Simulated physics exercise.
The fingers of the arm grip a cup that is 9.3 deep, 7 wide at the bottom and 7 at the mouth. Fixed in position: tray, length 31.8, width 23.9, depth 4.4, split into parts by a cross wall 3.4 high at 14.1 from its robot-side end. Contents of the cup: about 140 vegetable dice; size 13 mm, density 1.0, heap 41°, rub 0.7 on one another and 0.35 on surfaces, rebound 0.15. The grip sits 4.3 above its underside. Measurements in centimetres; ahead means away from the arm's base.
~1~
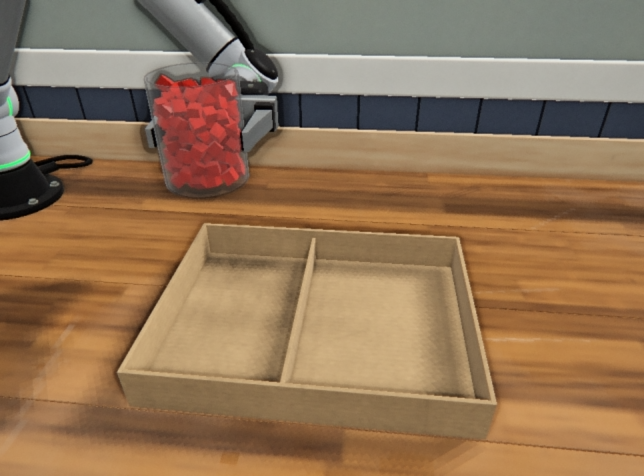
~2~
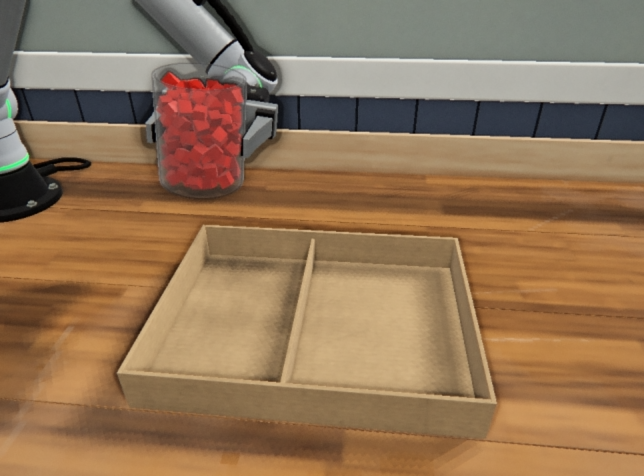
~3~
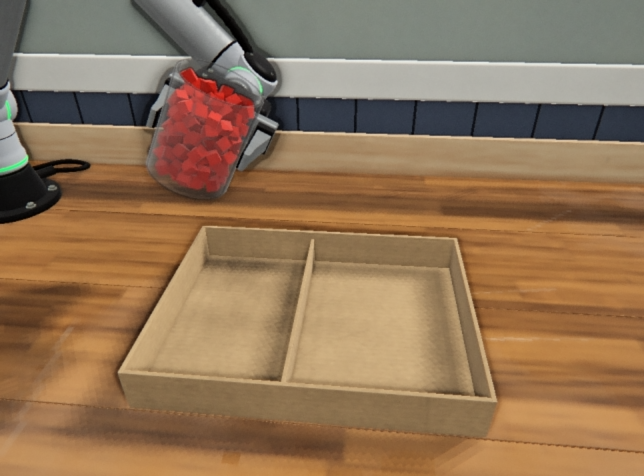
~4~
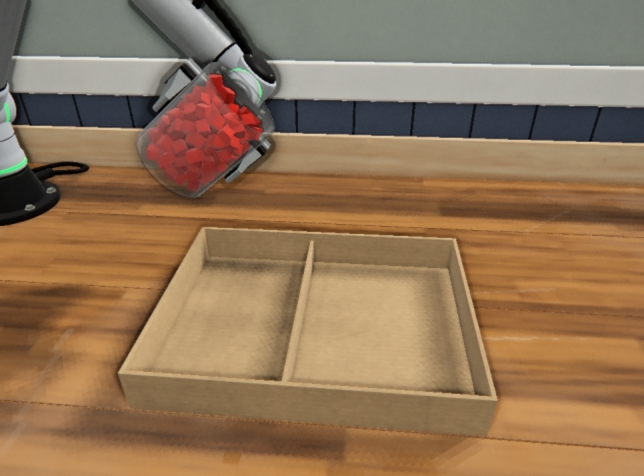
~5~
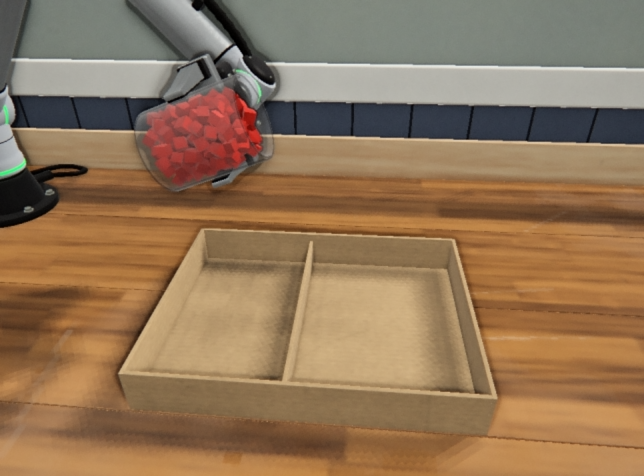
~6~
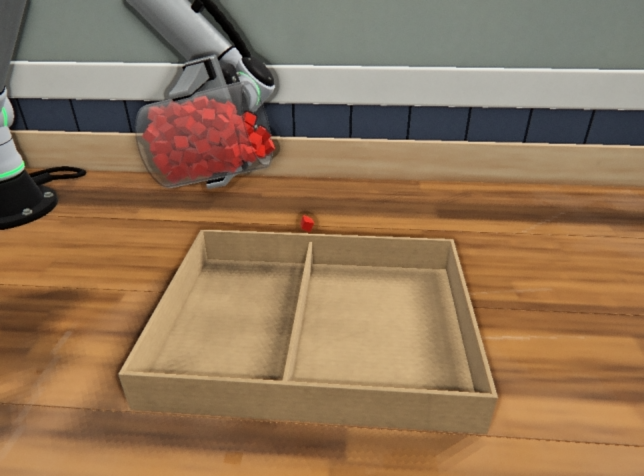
A clear cup packed with red vegetable dice, held by a grey robot arm, hangs at the upper left over a wooden counter, seen from a fixed, raised viewpoint. An empty tan tray with two compartments sits in front, with dark blue tiles and a grey-green wall behind. The arm tilts the upright cup rightward until it lies nearly sideways, and a single red piece drops out near the tray's back edge.
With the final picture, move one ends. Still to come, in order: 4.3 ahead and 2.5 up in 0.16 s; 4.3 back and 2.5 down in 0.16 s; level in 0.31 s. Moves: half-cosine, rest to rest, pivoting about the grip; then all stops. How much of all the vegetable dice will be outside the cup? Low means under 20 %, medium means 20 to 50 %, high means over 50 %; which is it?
It is medium.
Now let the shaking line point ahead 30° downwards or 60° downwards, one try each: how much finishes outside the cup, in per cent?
You'd get about 5 per cent with the first setting and about 5 per cent with the second.
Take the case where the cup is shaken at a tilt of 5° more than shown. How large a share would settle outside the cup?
Some 35 %.
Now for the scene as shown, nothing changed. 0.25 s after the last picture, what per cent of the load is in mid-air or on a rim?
Roughly 7 per cent.
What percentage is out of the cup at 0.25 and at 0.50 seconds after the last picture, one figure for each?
Readings in order: 10, 25.
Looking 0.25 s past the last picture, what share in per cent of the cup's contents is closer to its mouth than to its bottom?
Around 65 percent.
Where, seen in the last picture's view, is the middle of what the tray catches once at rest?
It lands close to (344, 324).
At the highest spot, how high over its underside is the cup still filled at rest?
Top of the fill: Near 8.5 cm.
Then, 0.25 s later, tilted 76° forward, highest piece 26 above the table; 127 in the cup, 1 in the far-side part, 10 in flight or on a rim.
Then, 0.50 s later, tilted 27° forward, highest piece 25 above the table; 101 in the cup, 30 in the far-side part, 6 in the robot-side part, 1 in flight or on a rim.
Then, 0.83 s later, level, highest piece 26 above the table; 101 in the cup, 31 in the far-side part, 6 in the robot-side part.
Then, 1.88 s later, level, highest piece 26 above the table; 101 in the cup, 31 in the far-side part, 6 in the robot-side part.
At rest, 101 in the cup, 31 in the far-side part, 6 in the robot-side part. That is 27 % outside the cup.
